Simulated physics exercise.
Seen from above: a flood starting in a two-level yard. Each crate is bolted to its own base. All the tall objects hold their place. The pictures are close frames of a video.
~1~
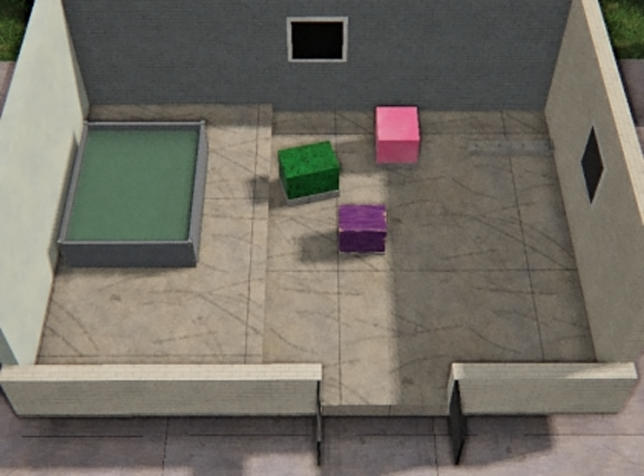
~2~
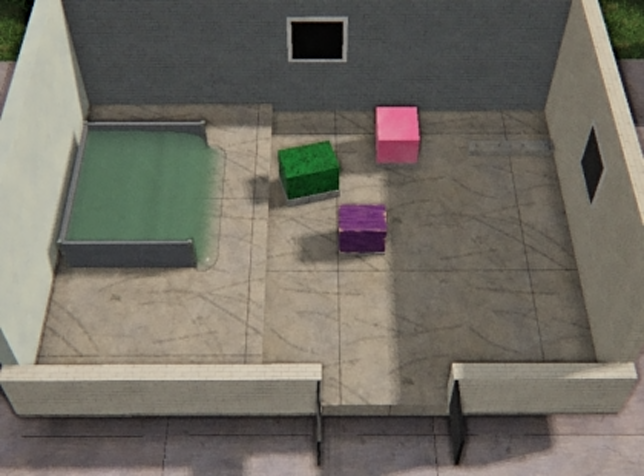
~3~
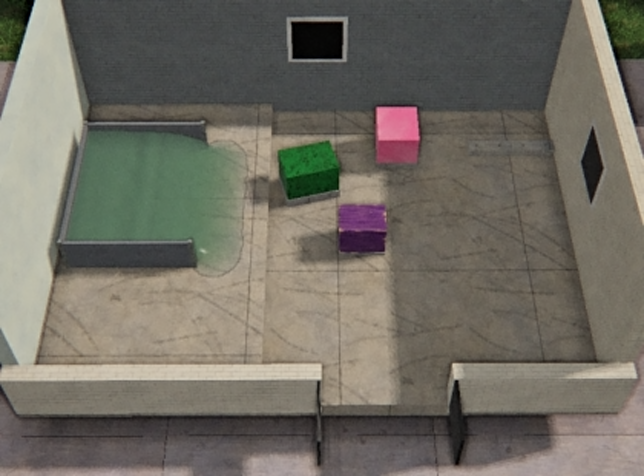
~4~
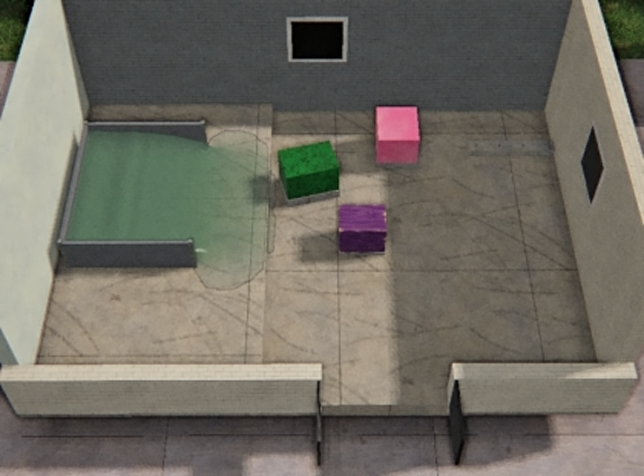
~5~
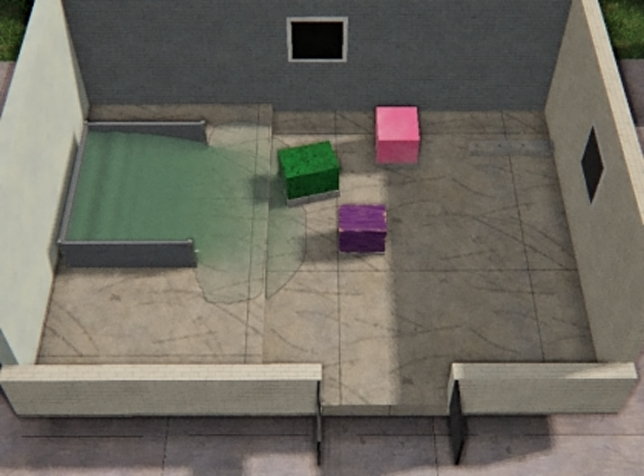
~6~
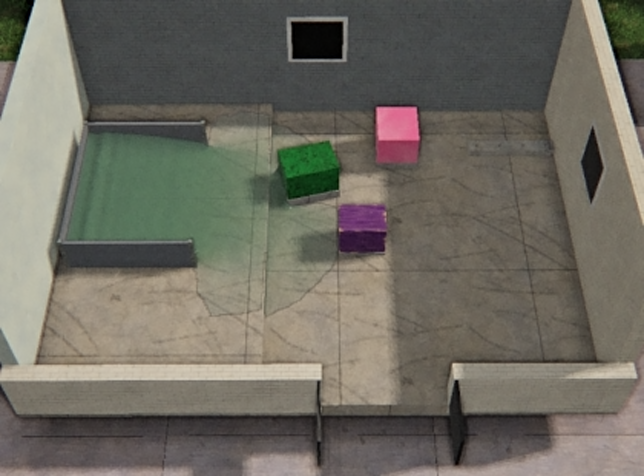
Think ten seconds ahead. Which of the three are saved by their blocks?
The green crate gets wet; the purple crate gets wet; the pink crate gets wet.
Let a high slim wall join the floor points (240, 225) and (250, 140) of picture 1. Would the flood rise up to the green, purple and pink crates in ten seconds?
One by one: The green one is spared, the purple one takes water, the pink one stays dry.
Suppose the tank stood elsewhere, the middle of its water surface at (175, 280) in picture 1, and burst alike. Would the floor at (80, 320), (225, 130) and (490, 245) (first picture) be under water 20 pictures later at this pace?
As listed: Not flooded, no water, awash.
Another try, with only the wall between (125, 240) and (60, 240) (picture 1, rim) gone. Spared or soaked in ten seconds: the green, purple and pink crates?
Green is safe; purple is topped; pink stays dry.
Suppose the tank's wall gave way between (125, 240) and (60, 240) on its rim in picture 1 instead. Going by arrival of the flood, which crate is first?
I say the crate marked purple.
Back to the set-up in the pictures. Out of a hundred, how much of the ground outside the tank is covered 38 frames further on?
About 70 per cent.
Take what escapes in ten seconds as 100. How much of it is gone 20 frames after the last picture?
Some 30 per cent.
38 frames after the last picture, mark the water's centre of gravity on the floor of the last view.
Near (385, 218).
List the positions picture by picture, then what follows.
In the first frame, the tank at (136, 183) is whole and still.
In the second frame, water pours out at (198, 198) and has run to (198, 268).
In the third frame, the front is at (231, 145), out from the gap at (198, 199).
In the fourth frame, water pours out at (198, 199) and has run to (236, 281).
In the fifth frame, water pours out at (198, 200) and has run to (268, 290).
In the sixth frame, the front is at (333, 253), out from the gap at (198, 200).
A moment on, water covers 30 % of the floor; the green crate water round its plinth, the purple crate water round its plinth, the pink crate water round its plinth.
Next, water covers 50 % of the floor; the green crate water round its plinth, the purple crate water round its plinth, the pink crate water round its plinth.
Then, water covers 65 % of the floor; the green crate water round its plinth, the purple crate water round its plinth, the pink crate water round its plinth.
Later, water covers 70 % of the floor; the green crate water round its plinth, the purple crate water round its plinth, the pink crate water round its plinth.
In the end, water covers 70 % of the floor; the green crate was topped, the purple crate was topped, the pink crate was topped.
